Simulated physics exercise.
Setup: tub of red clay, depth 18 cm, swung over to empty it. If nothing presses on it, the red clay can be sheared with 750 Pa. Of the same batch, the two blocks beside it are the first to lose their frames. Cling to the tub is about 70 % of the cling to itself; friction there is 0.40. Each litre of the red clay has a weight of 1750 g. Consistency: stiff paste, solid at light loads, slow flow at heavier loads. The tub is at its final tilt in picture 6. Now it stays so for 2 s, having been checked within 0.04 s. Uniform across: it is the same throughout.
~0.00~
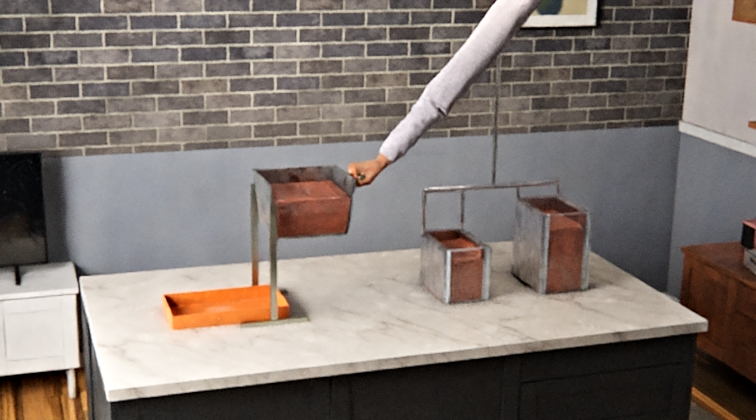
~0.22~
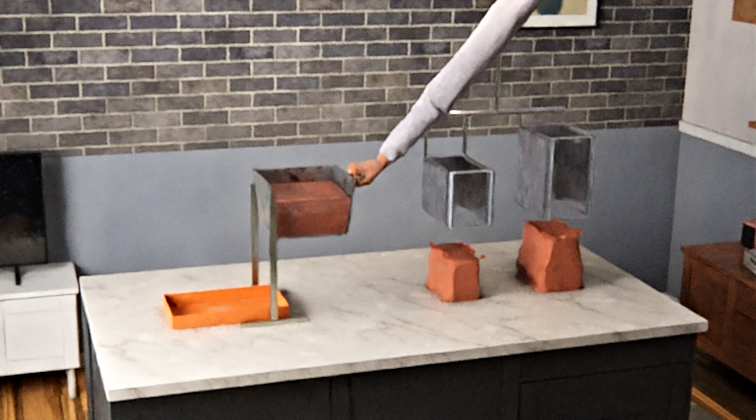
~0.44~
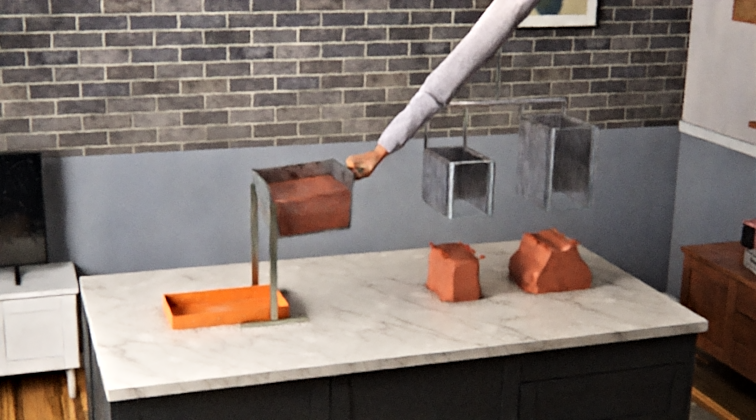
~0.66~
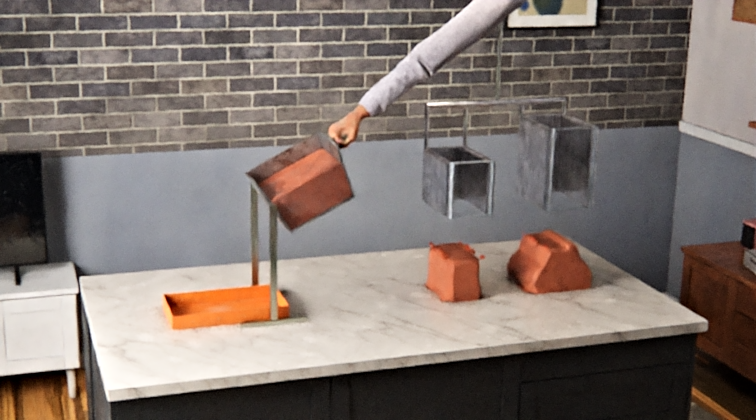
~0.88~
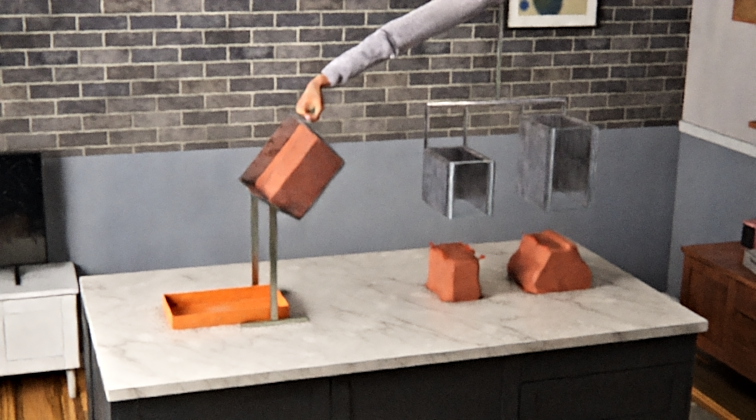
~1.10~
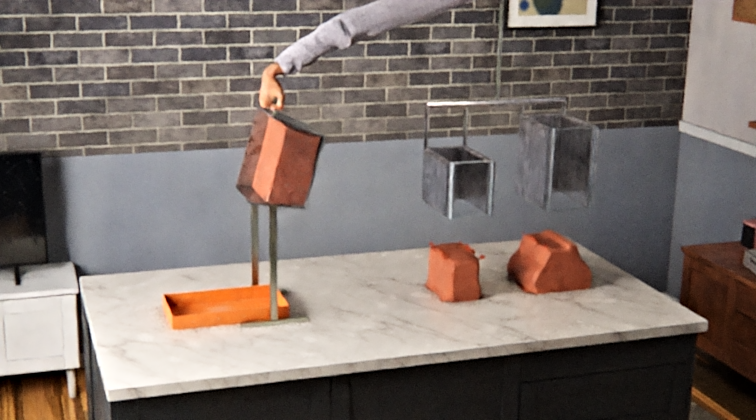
The clip shows metal casings lifting off two red clay blocks, the right block slumping lower and wider, and then a hand swinging a tub of red clay steeply over to the left above an orange tray.
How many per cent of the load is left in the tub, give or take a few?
I would say close to 100 percent.
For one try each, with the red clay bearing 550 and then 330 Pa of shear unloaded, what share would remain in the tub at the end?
First try roughly 70 per cent, second try roughly 60 per cent.
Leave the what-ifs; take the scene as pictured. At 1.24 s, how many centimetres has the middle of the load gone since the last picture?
Shift: Roughly 2 cm.
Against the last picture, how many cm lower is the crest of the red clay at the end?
The top ends up some 5 cm below its level in the last picture.
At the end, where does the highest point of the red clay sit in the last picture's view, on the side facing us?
Highest point: Approx. (269, 145).
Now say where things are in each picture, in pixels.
The first frame shows handle-side rim at (354, 180), tilt 0 degrees; crest of the red clay at (295, 200); block heights 17 cm, 26 cm (left to right).
The second frame shows handle-side rim at (354, 180), tilt 0 degrees; crest of the red clay at (295, 200); block heights 16 cm, 23 cm (left to right).
The third frame shows handle-side rim at (352, 174), tilt 4 degrees; crest of the red clay at (347, 191); block heights 16 cm, 18 cm (left to right).
The fourth frame shows handle-side rim at (336, 147), tilt 27 degrees; crest of the red clay at (340, 164); block heights 16 cm, 18 cm (left to right).
The fifth frame shows handle-side rim at (307, 126), tilt 51 degrees; crest of the red clay at (316, 140); block heights 16 cm, 18 cm (left to right).
The sixth frame shows handle-side rim at (273, 119), tilt 74 degrees; crest of the red clay at (288, 128); block heights 16 cm, 18 cm (left to right).
After 1.24 s, the tub is at 74 degrees and holds 100 %.
After 1.41 s, the tub is at 74 degrees and holds 100 %.
After 1.58 s, the tub is at 74 degrees and holds 100 %.
After 1.75 s, the tub is at 74 degrees and holds 100 %.
After 3.10 s, the tub is at 74 degrees and holds 100 %.
